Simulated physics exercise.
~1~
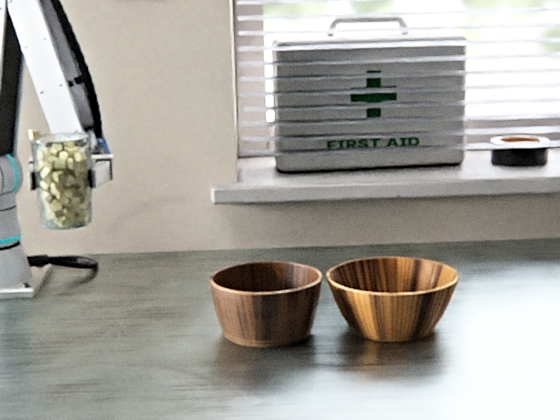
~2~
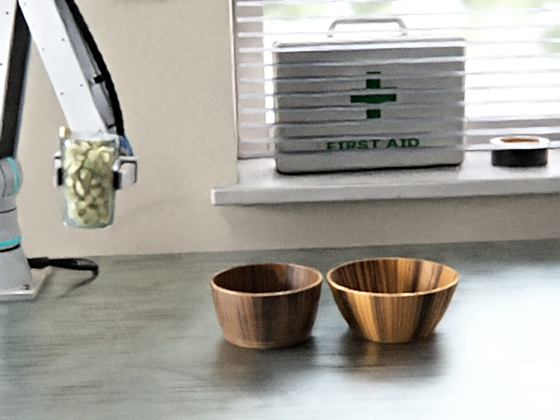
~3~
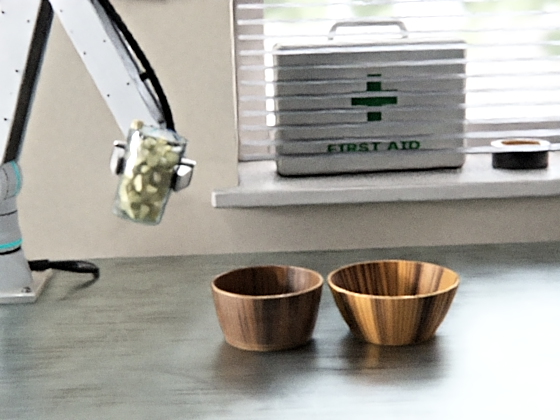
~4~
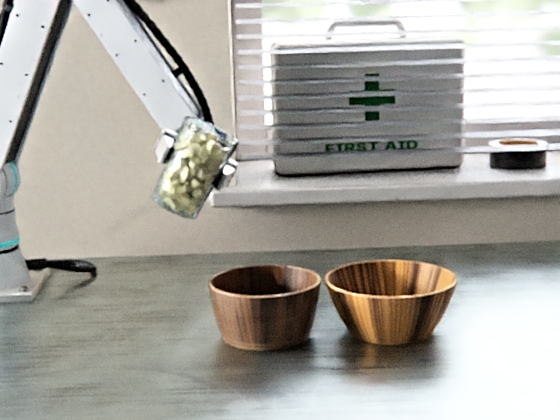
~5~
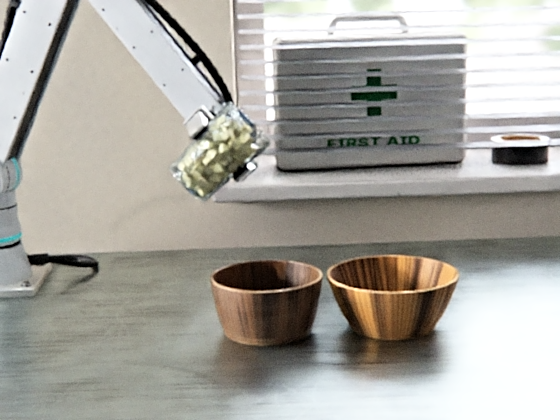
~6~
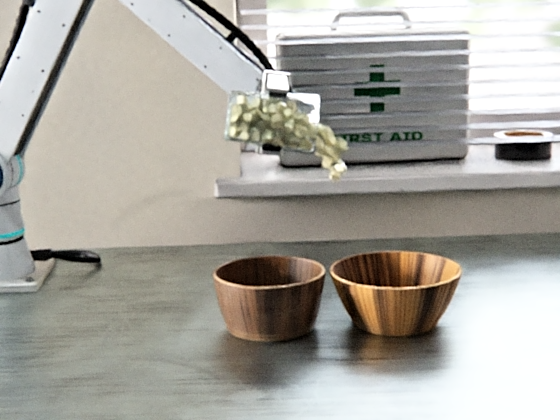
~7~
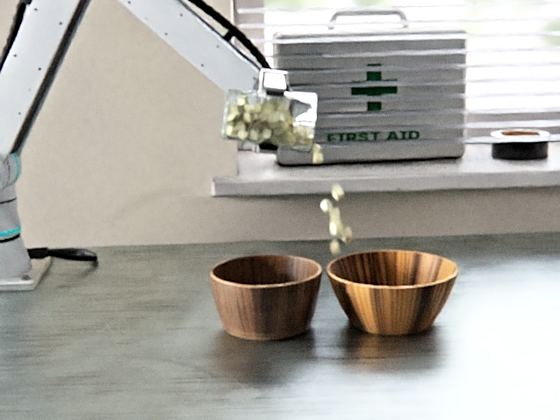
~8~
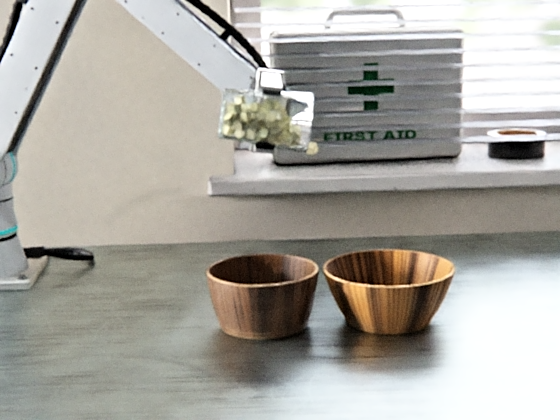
A white and grey robot arm at the left of a dark grey table, seen from the front and slightly above, holds a clear cup of pale green pieces upright. Two brown wooden bowls sit side by side near the centre, and behind them a white first aid case with a green cross and a dark roll of tape rest on a windowsill before blinds. The arm carries the cup right, tipping it gradually onto its side. Pieces spill from its mouth and drop into the right bowl. The flow stops, and the cup stays tipped above the bowls, still holding many pieces.
